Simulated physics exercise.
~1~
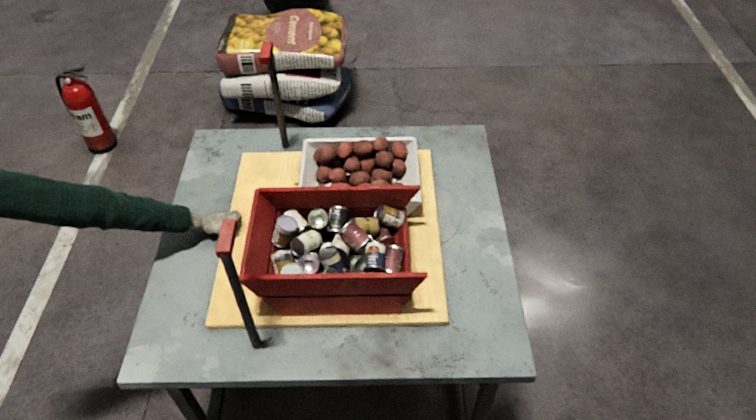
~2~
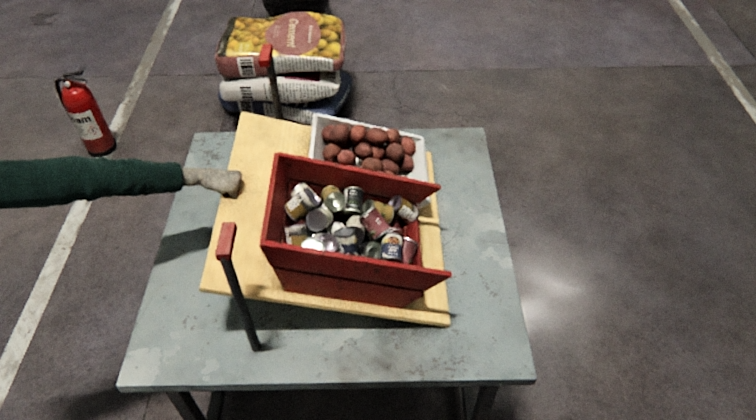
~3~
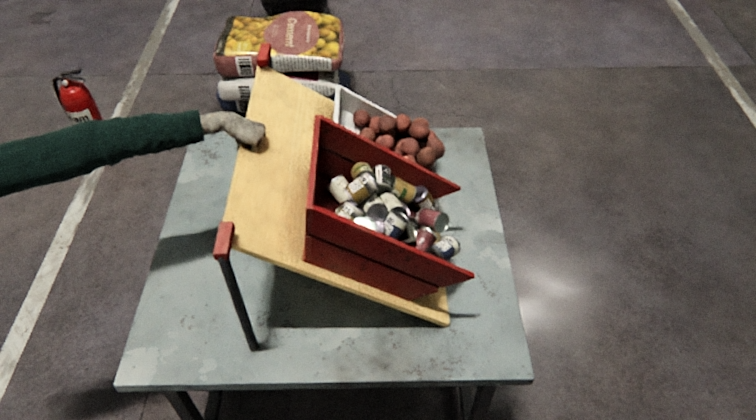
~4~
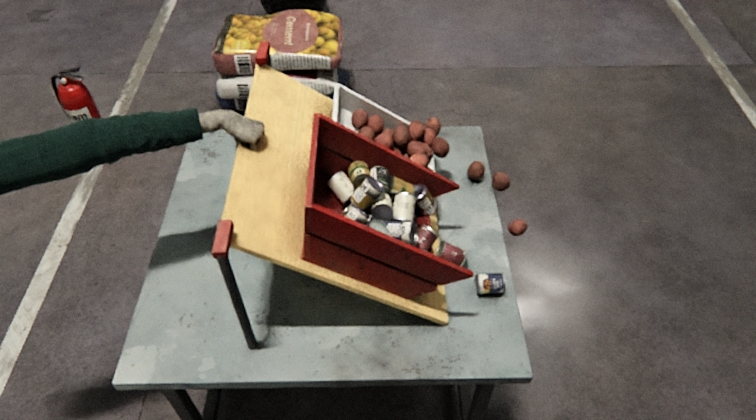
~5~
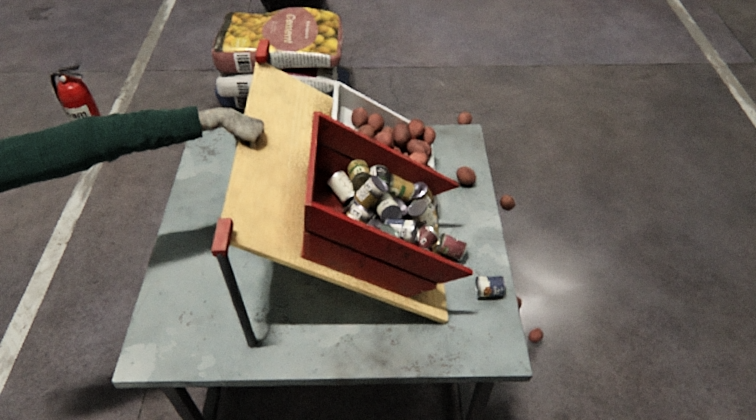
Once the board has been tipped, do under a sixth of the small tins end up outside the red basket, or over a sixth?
Under a sixth end up outside. Nearly all of the tins stay in the tilted red basket, with only a very small share of them spilling out.
